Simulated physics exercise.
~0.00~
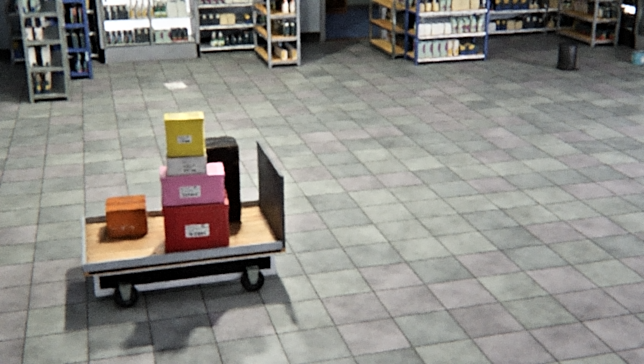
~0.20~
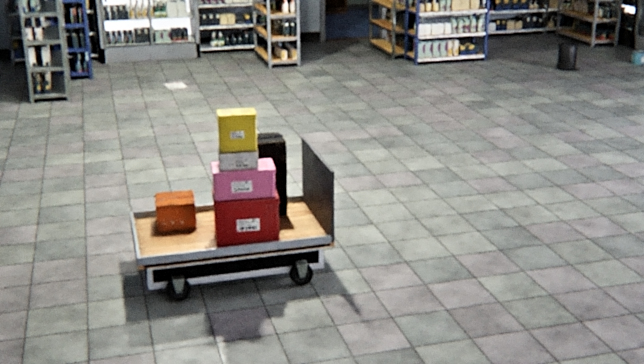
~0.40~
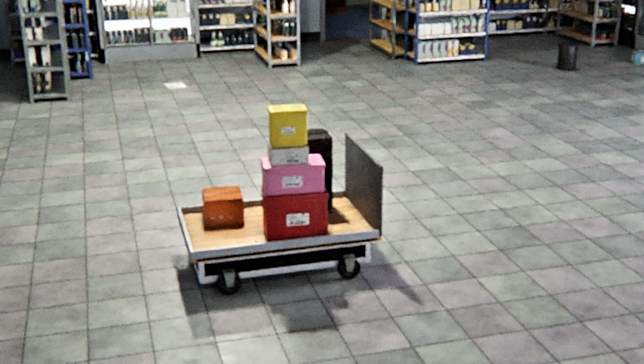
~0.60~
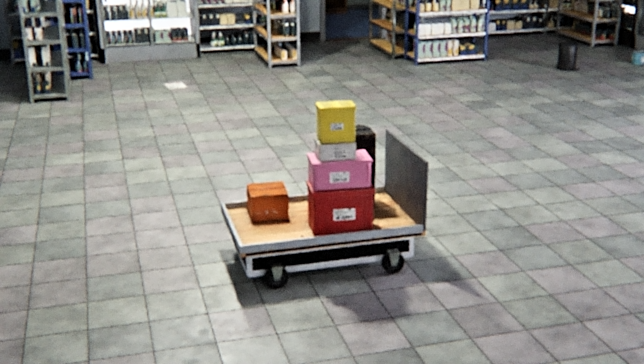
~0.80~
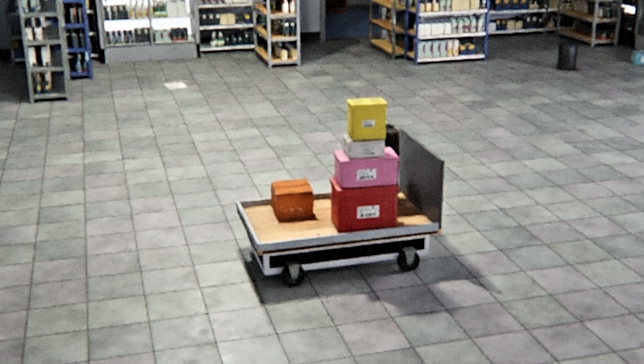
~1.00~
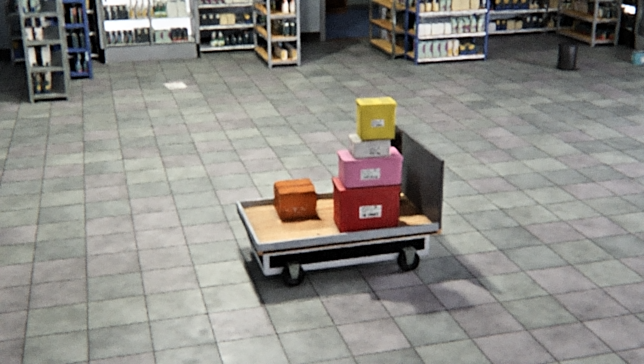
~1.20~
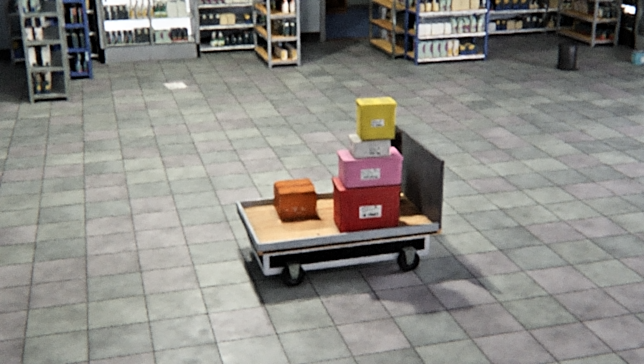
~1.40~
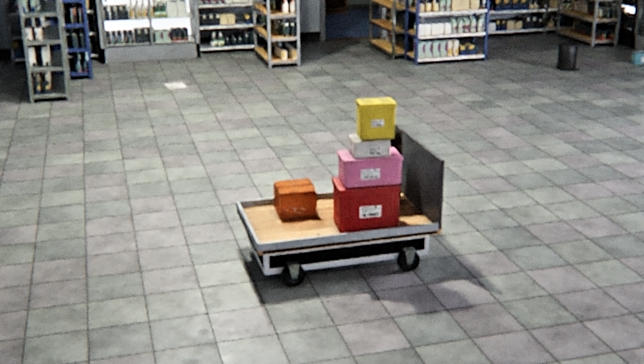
Flatbed cart carrying stacked colourful boxes rolling right across a tiled floor and stopping, the stack still standing but slightly shifted.
